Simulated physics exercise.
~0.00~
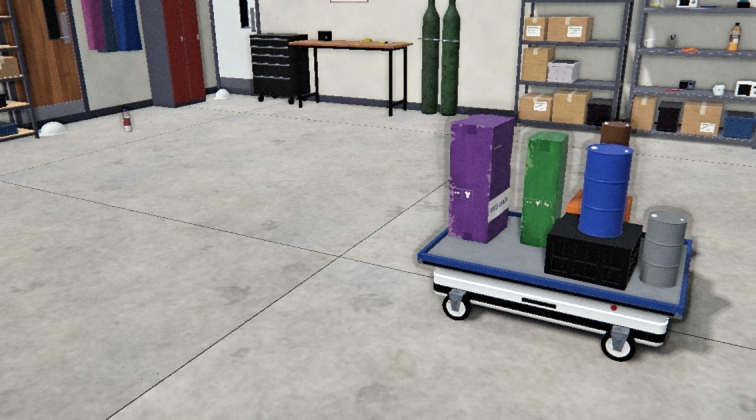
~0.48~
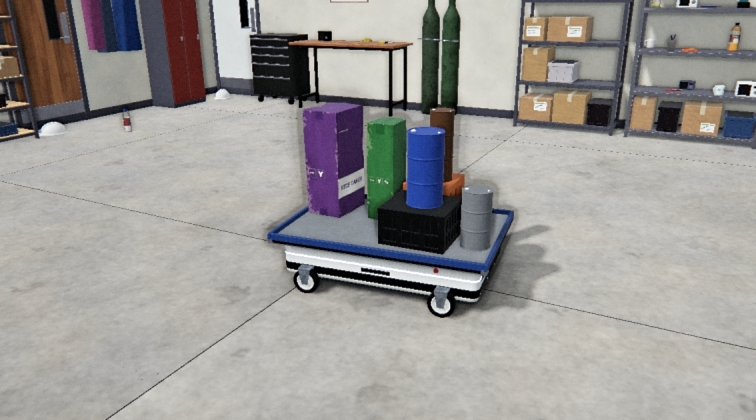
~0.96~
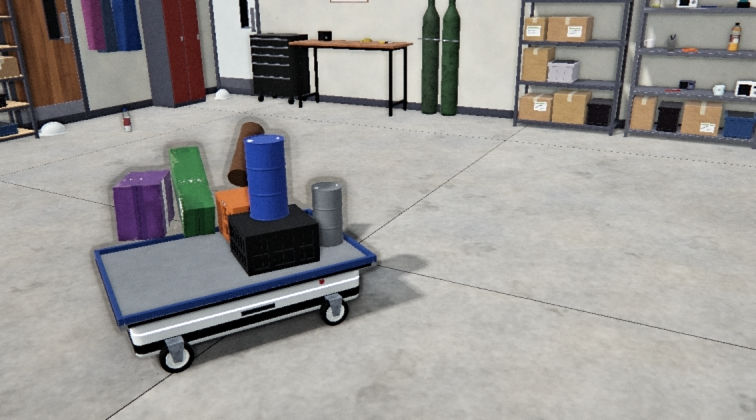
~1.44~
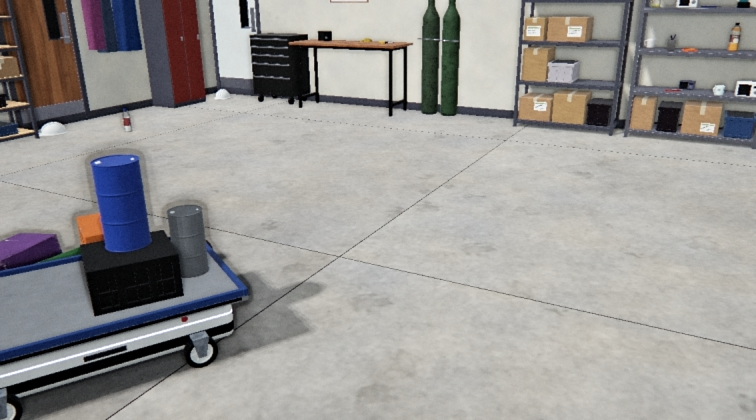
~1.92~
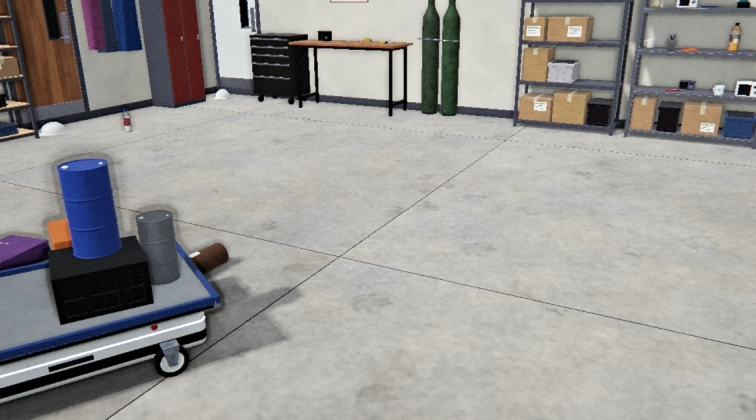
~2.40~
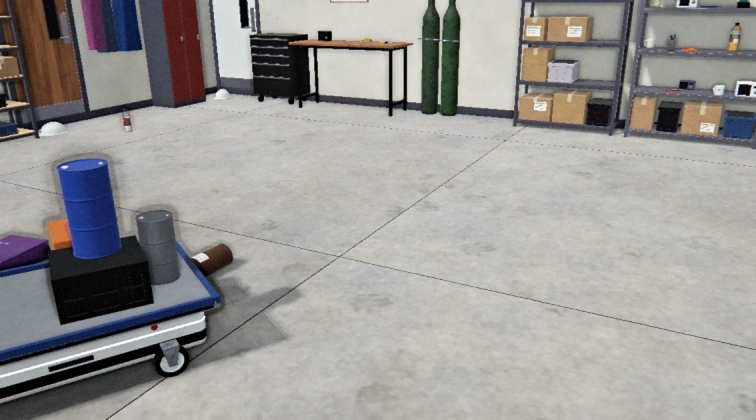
The video shows a flat cart loaded with canisters, crates and tall boxes rolling left across a workshop floor and turning as the purple and green boxes and brown canister topple off. It stops at the left edge, the blue canister still upright on deck.
